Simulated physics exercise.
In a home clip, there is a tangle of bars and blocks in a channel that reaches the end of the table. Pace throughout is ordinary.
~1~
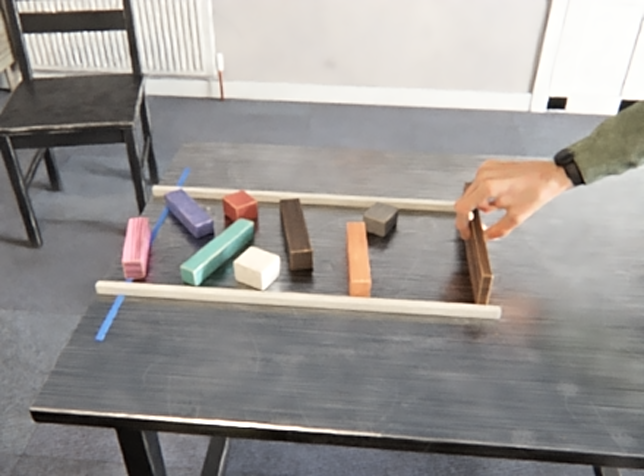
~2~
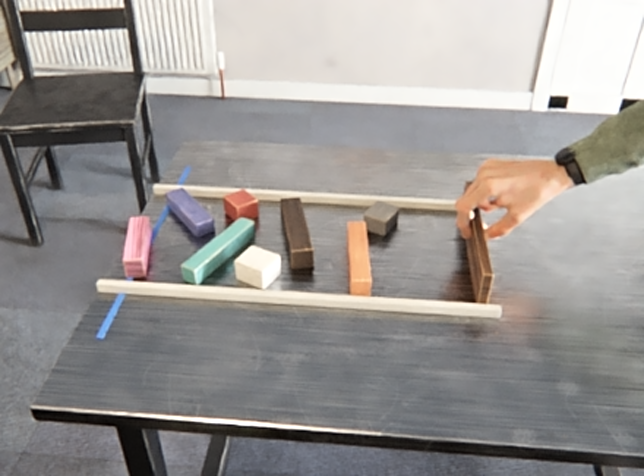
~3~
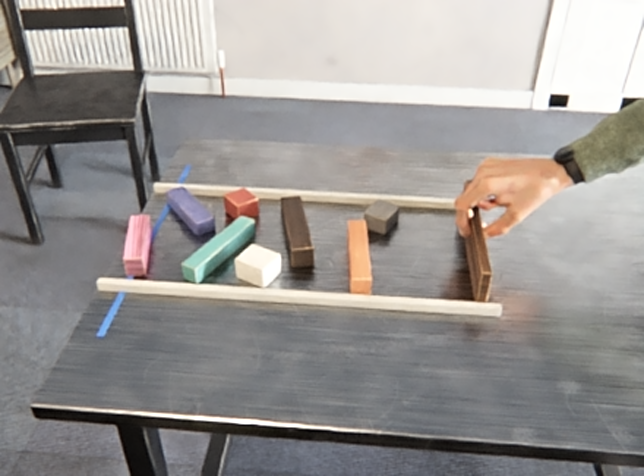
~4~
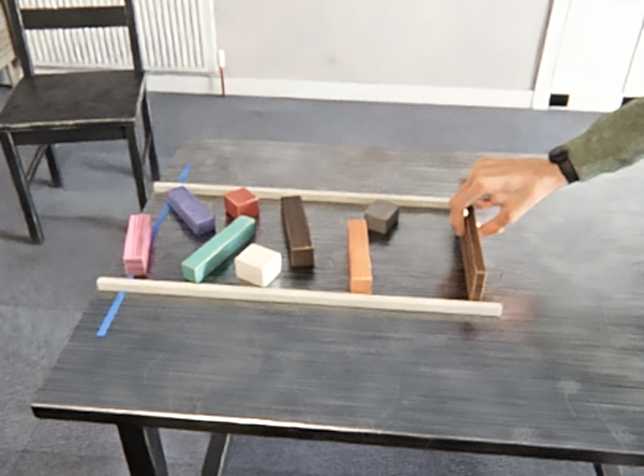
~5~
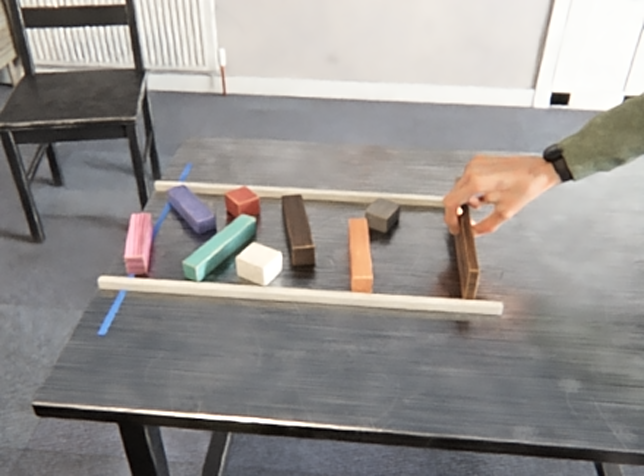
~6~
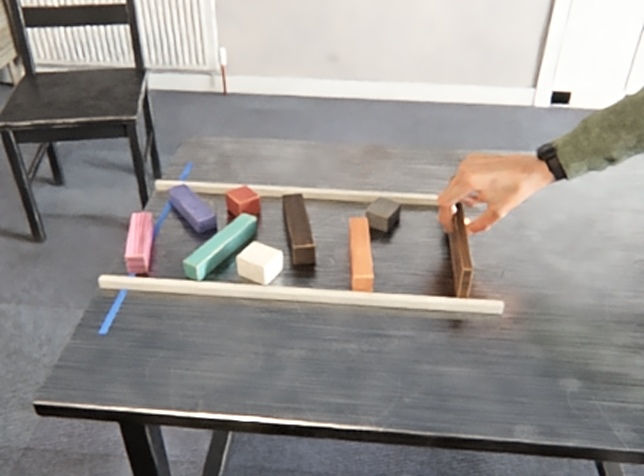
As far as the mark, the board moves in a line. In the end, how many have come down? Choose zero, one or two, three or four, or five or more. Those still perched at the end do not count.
By the end, five or more have come down.
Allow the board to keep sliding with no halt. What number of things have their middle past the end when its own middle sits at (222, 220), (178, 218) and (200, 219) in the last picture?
The numbers past the end are 0, 4 and 2.
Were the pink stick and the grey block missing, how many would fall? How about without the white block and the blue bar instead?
Tally per try: 5 / 4.
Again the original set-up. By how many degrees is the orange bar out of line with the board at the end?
Roughly 0° out of line.
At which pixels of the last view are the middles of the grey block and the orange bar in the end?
Taking them in turn, first comes (153, 203), then (137, 240).
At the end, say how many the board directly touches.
It's 2 of them.
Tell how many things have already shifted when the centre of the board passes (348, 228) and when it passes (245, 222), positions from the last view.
Counts: 2 and 7.
Soon after, none off yet; pink stick at rest near (140, 242); blue bar at rest near (192, 207); turquoise bar at rest near (222, 245).
After that, none off yet; pink stick at rest near (140, 242); blue bar displaced a little near (176, 206); turquoise bar displaced a little near (189, 244).
In the end, the number that fall off is five or more; gone, black bar, white block, red block, turquoise bar, blue bar and pink stick.
